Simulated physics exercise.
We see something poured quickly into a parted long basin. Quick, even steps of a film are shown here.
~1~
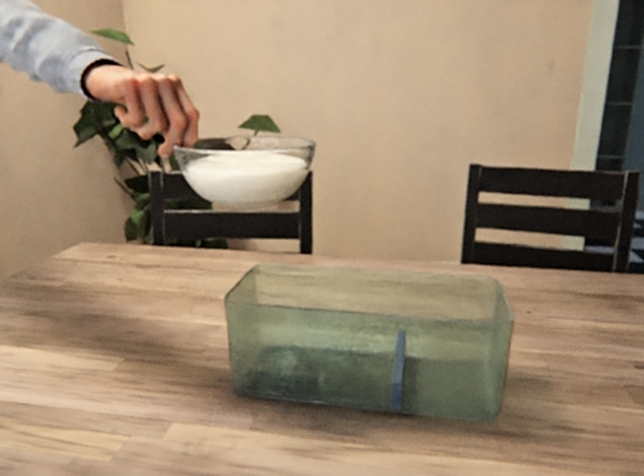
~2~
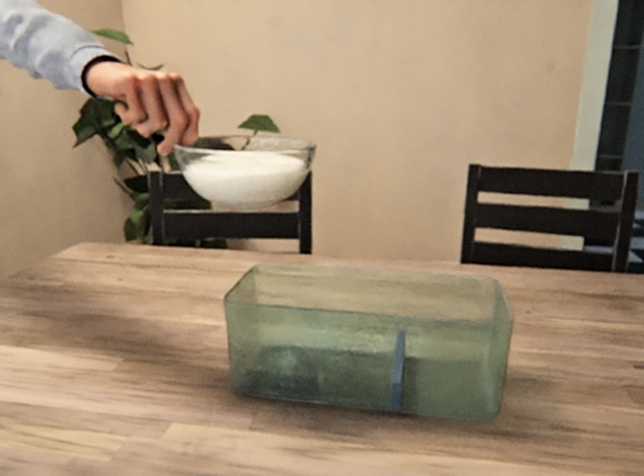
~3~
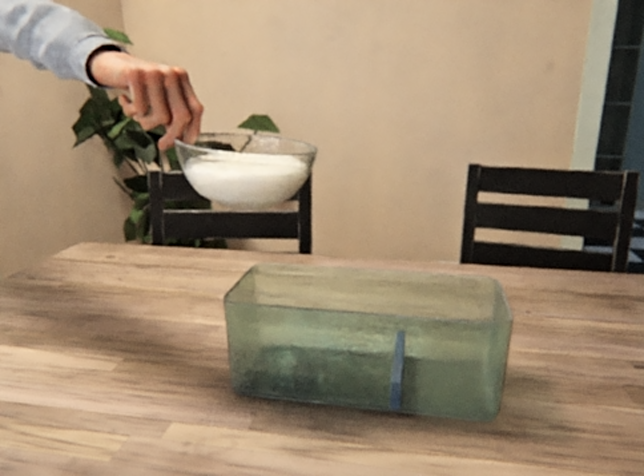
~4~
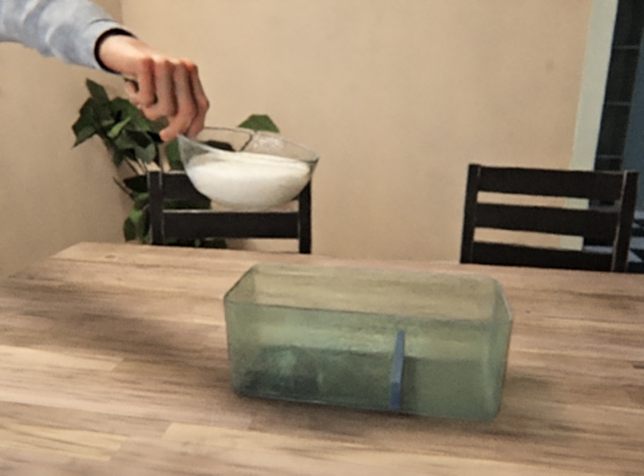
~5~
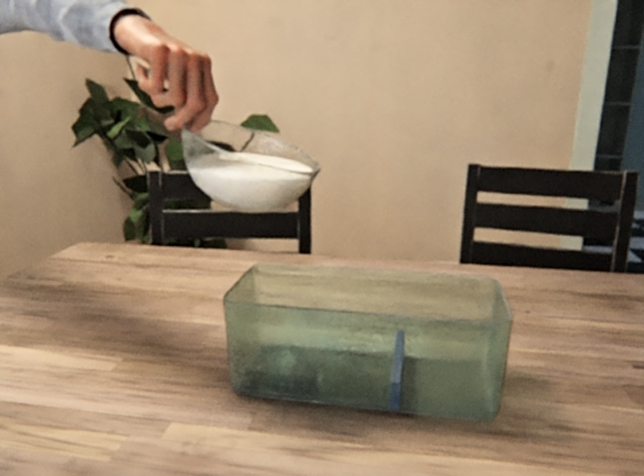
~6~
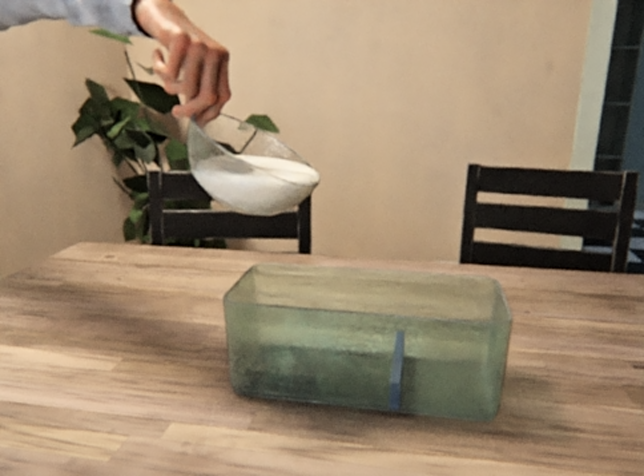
We see a hand holding a clear glass bowl of milk above a long, greenish see-through basin with a low dividing wall on a wooden table, then raising the bowl's left side so it tilts steadily to the right.
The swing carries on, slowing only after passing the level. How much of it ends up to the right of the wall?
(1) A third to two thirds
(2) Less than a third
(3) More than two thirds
(2) Less than a third.
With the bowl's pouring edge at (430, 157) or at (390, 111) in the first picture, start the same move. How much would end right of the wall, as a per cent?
In order, some 75 and 65 percent.
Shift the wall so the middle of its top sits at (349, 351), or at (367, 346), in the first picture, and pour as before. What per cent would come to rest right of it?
I'd expect near 55 percent the first time and near 25 percent the next.
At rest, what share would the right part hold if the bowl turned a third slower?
Around 5 percent.
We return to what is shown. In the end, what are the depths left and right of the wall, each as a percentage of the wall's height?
Left part: 50 per cent, right part: 20 per cent.
A moment on, the bowl is tipped on its side and 17 per cent is still to pour, 41 is left of the wall and 0 right of it.
Next, the bowl is tipped on its side and 0 per cent is still to pour, 82 is left of the wall and 7 right of it.
Then the bowl is tipped on its side and 0 per cent is still to pour, 80 is left of the wall and 17 right of it.
Later the bowl is tipped on its side and 0 per cent is still to pour, 80 is left of the wall and 17 right of it.
At rest 80 per cent lies left of the wall, 17 right of it and 3 outside.
